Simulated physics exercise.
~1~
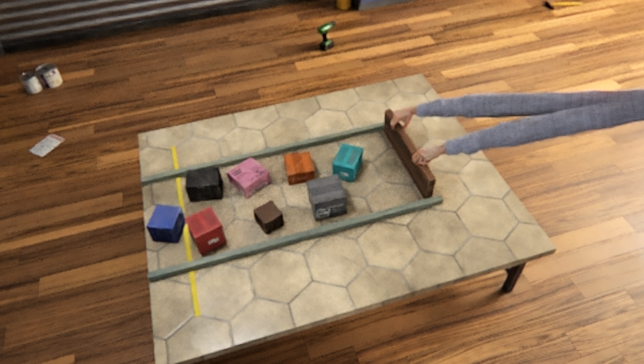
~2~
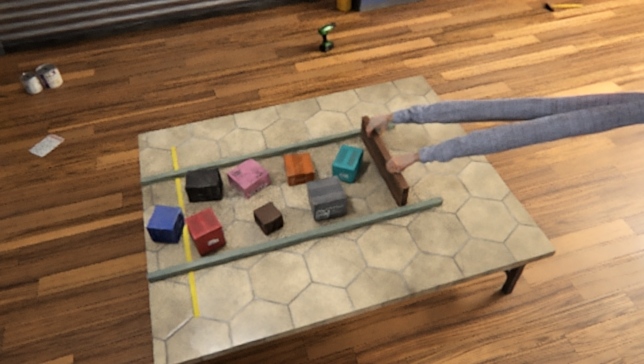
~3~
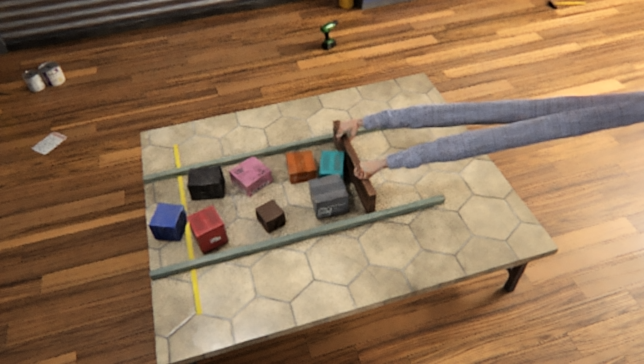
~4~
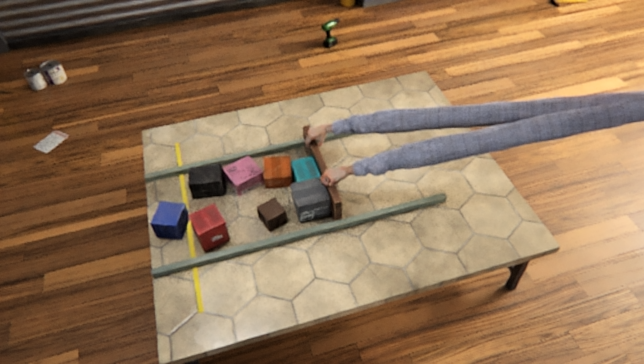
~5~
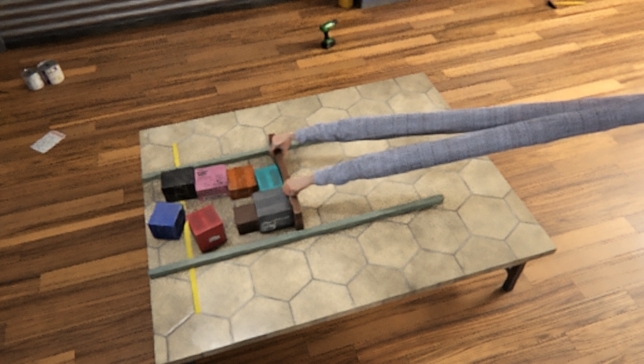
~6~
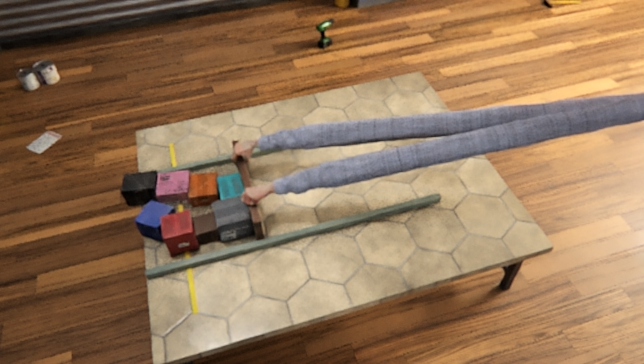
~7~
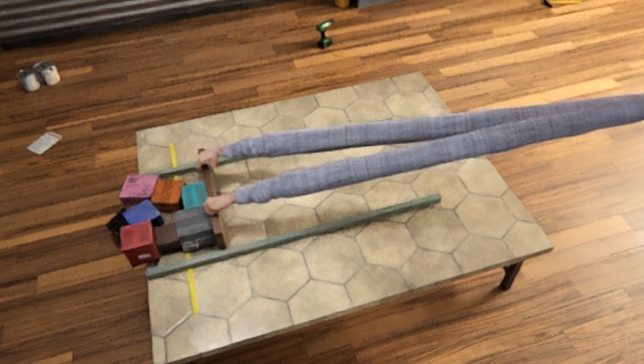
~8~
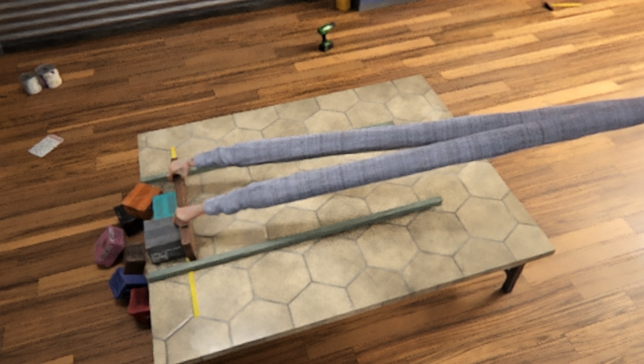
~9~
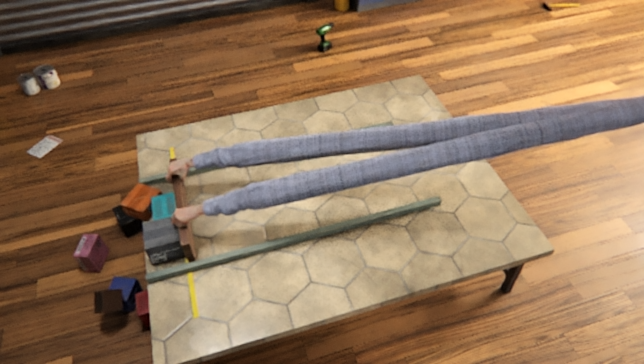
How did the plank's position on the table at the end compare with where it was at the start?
It began toward the right side of the table, beyond all the boxes, and ended far to the left, up at the yellow tape near the table's left edge.
Two hands slid an upright plank left across a tiled table, sweeping scattered boxes together and past the yellow tape. The blue, red, black, pink and brown ones went over the edge, while the turquoise, grey and orange ones stayed by the plank.
